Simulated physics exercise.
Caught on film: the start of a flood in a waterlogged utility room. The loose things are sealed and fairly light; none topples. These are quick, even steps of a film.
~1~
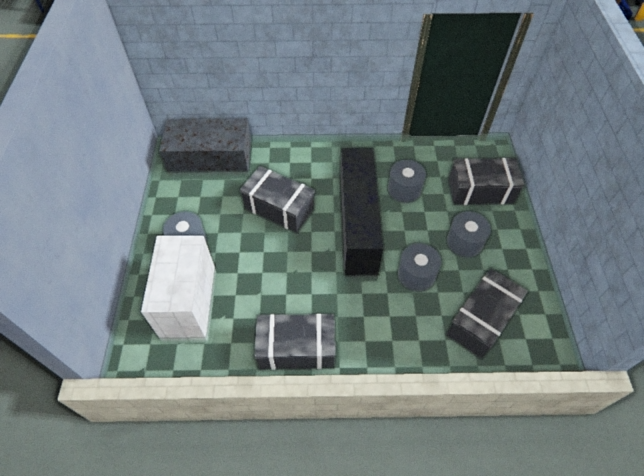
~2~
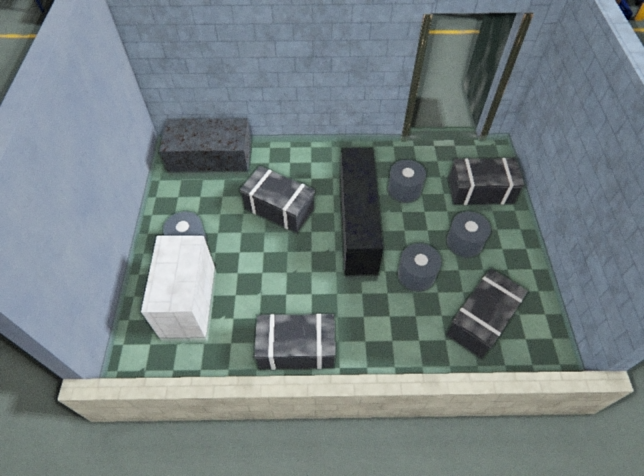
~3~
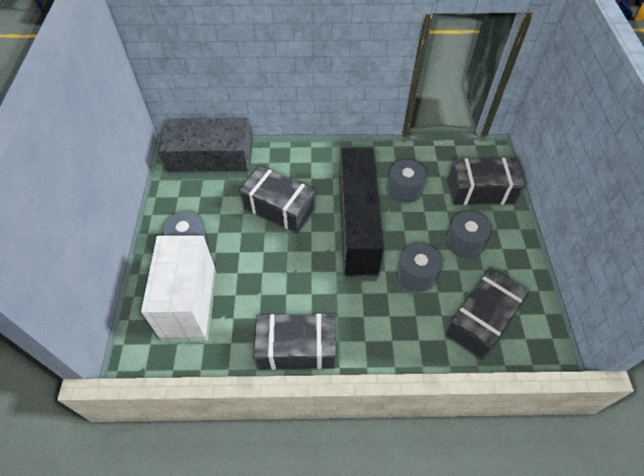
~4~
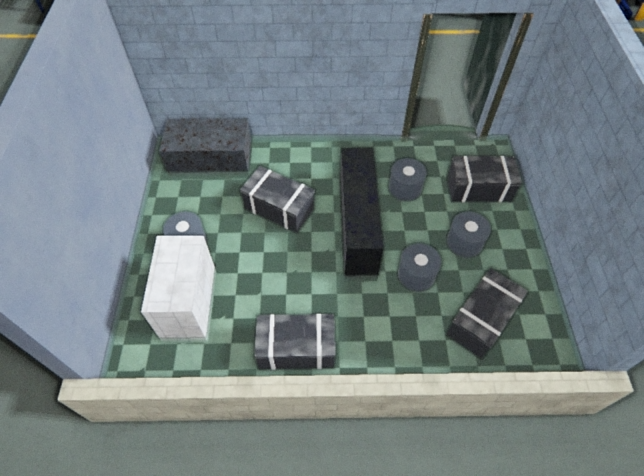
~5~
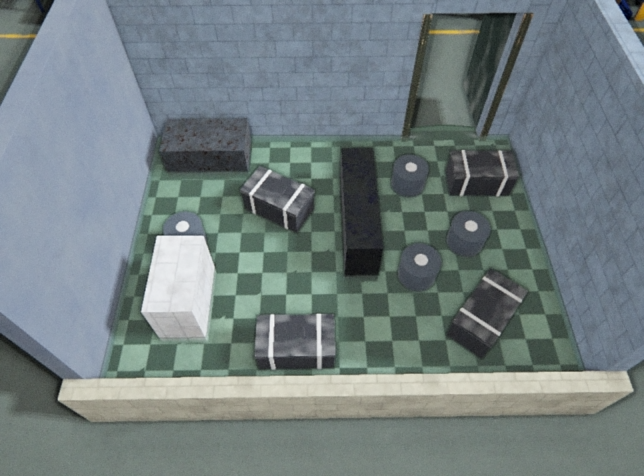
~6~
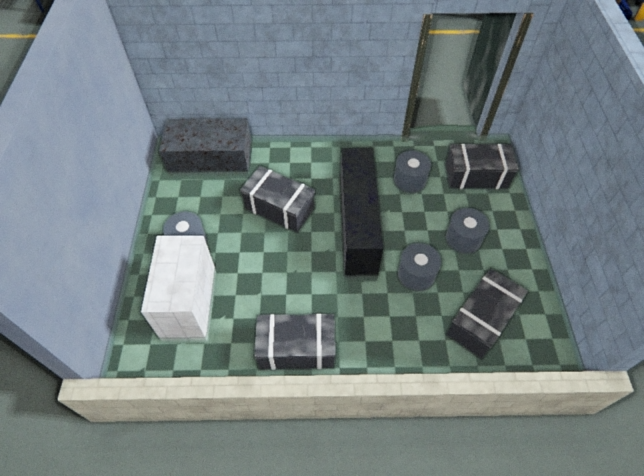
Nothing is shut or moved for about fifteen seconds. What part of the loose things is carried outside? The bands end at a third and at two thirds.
It is between one and two thirds.
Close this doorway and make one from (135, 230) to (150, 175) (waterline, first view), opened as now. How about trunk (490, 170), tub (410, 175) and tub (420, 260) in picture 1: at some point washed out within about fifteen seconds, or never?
In that order: Kept in, stays, stays.
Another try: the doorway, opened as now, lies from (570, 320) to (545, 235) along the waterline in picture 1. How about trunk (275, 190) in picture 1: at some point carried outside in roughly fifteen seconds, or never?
Verdict: Still in.
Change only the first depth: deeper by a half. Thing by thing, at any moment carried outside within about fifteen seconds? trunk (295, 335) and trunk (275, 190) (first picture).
In that order: Stays, still in.
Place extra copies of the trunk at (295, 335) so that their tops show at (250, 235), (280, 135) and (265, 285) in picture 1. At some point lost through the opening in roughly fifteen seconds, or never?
One after the other: Left behind, out, no.
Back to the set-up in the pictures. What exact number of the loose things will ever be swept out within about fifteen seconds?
It comes to 4.
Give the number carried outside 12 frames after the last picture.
2 of them.
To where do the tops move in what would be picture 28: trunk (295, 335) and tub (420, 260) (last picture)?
Near (386, 329) and (414, 160).
A moment on, 0 of 8 are out; 8 afloat.
Next, 2 of 8 are out; 6 afloat.
Later, 3 of 8 are out; 5 afloat.
In the end, 4 of 8 are out; 4 afloat.
